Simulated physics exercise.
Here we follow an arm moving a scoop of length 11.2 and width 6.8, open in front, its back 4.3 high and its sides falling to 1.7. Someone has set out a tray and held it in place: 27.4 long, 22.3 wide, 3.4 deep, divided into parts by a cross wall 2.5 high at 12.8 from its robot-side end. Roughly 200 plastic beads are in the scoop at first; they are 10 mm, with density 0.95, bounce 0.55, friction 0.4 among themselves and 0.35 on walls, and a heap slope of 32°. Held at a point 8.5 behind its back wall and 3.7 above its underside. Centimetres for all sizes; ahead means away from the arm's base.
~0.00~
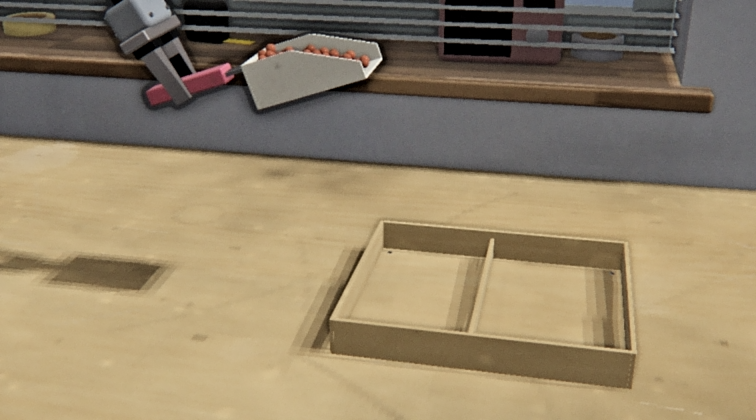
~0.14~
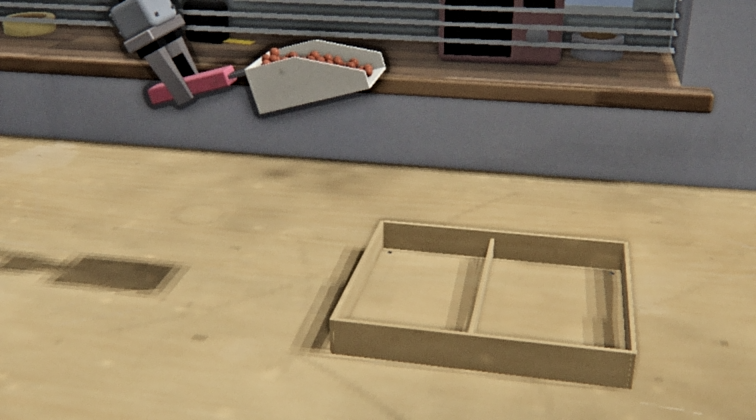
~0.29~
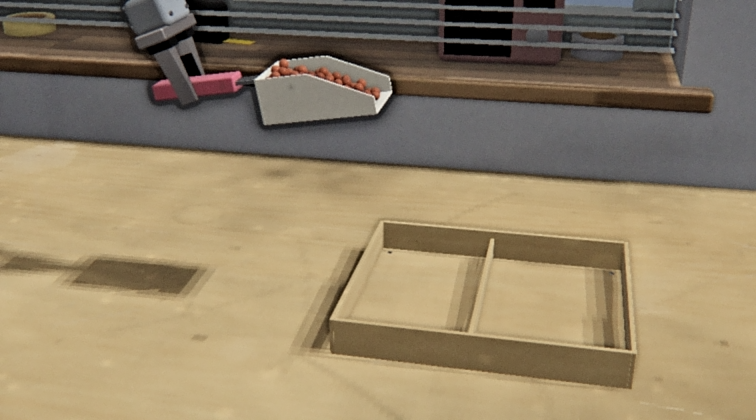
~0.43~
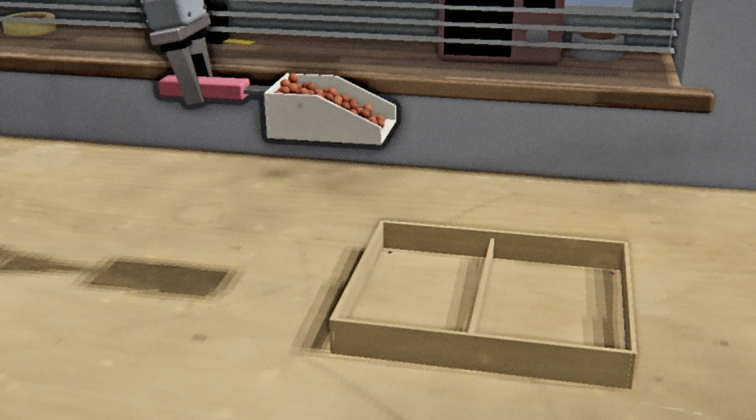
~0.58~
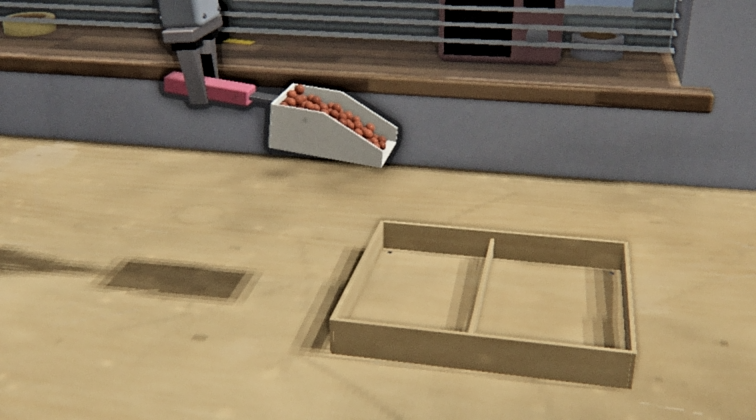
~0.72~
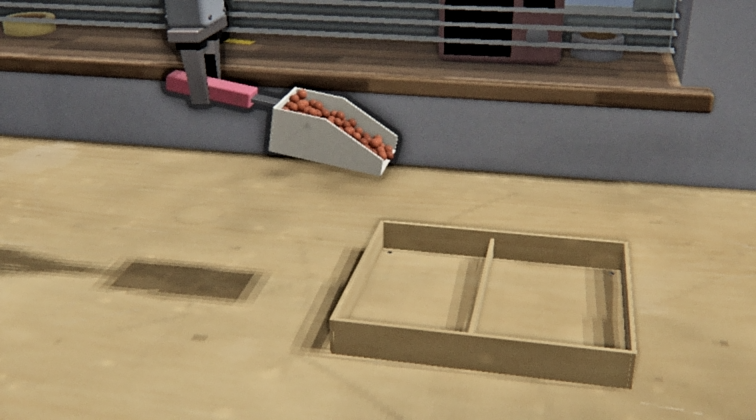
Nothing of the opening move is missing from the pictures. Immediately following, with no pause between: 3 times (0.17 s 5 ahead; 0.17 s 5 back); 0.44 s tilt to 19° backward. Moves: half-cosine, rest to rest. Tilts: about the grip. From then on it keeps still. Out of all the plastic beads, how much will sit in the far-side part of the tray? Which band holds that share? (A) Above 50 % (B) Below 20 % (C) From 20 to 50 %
(C) From 20 to 50 %.
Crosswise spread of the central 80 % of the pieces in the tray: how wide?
Width of central eight tenths: Approx. 16 cm.
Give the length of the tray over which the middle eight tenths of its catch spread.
It spans some 22 centimetres.
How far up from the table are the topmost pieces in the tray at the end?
The heap reaches close to 2.0 cm above the table.
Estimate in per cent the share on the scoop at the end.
End share: Around 0 per cent.
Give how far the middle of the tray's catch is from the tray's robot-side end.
About 11 centimetres.
After 1.30 s, tilted 9° forward, highest piece 17 above the table; 89 in the robot-side part, 46 in the far-side part, 36 on the scoop, 29 in flight or on a rim.
After 1.89 s, tilted 2° forward, highest piece 3 above the table; 136 in the robot-side part, 64 in the far-side part.
After 2.38 s, tilted 19° backward, highest piece 2 above the table; 136 in the robot-side part, 64 in the far-side part.
After 3.43 s, tilted 19° backward, highest piece 2 above the table; 136 in the robot-side part, 64 in the far-side part.
In the end, 136 in the robot-side part, 64 in the far-side part. That is 32 % in the far-side part of the tray.
